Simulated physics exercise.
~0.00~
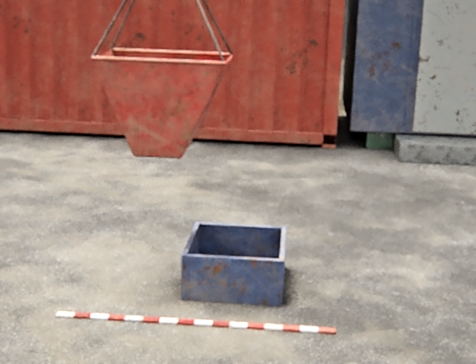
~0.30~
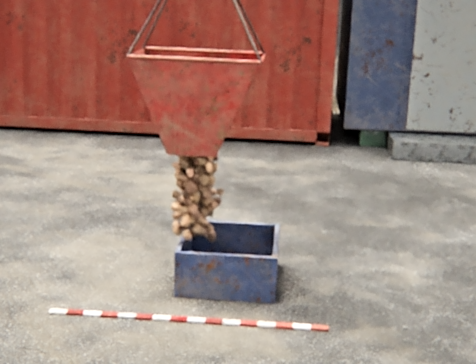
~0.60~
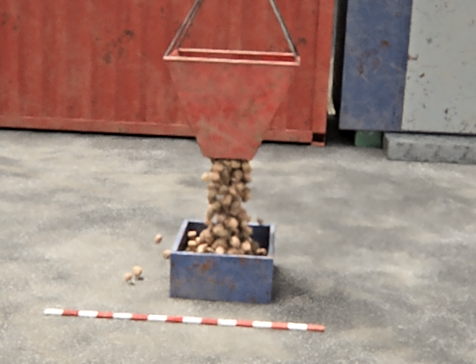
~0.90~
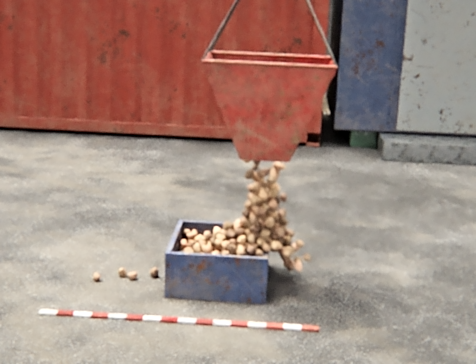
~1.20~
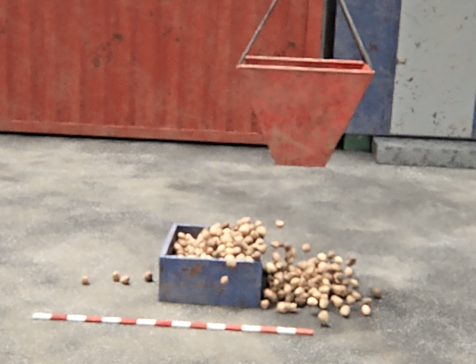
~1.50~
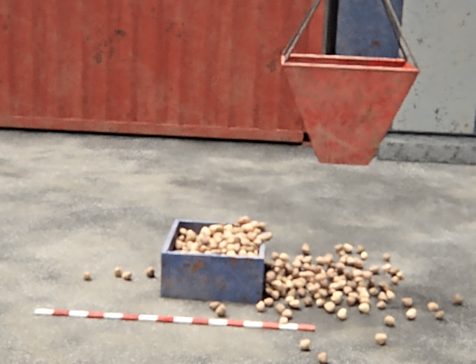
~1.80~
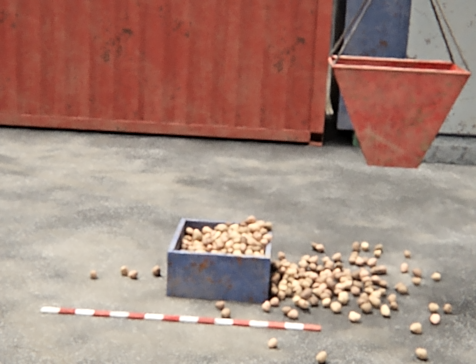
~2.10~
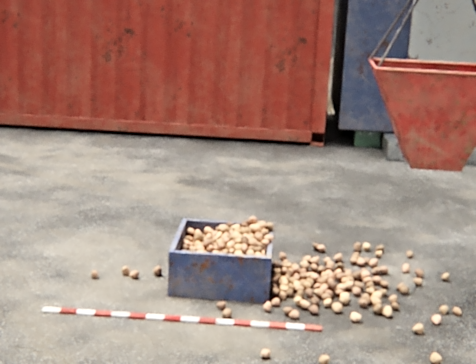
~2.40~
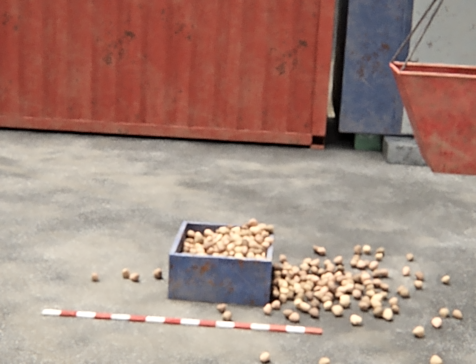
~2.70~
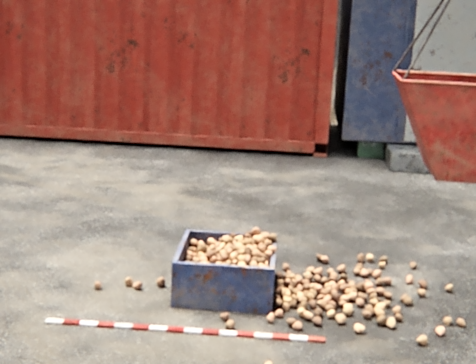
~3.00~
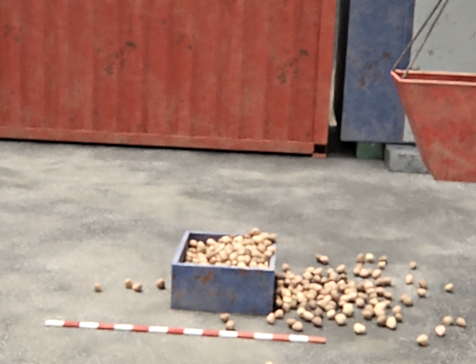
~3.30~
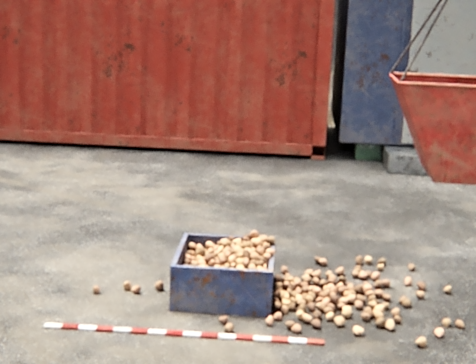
A red skip moving right pours brown stones into a blue bin, some spilling beside it.
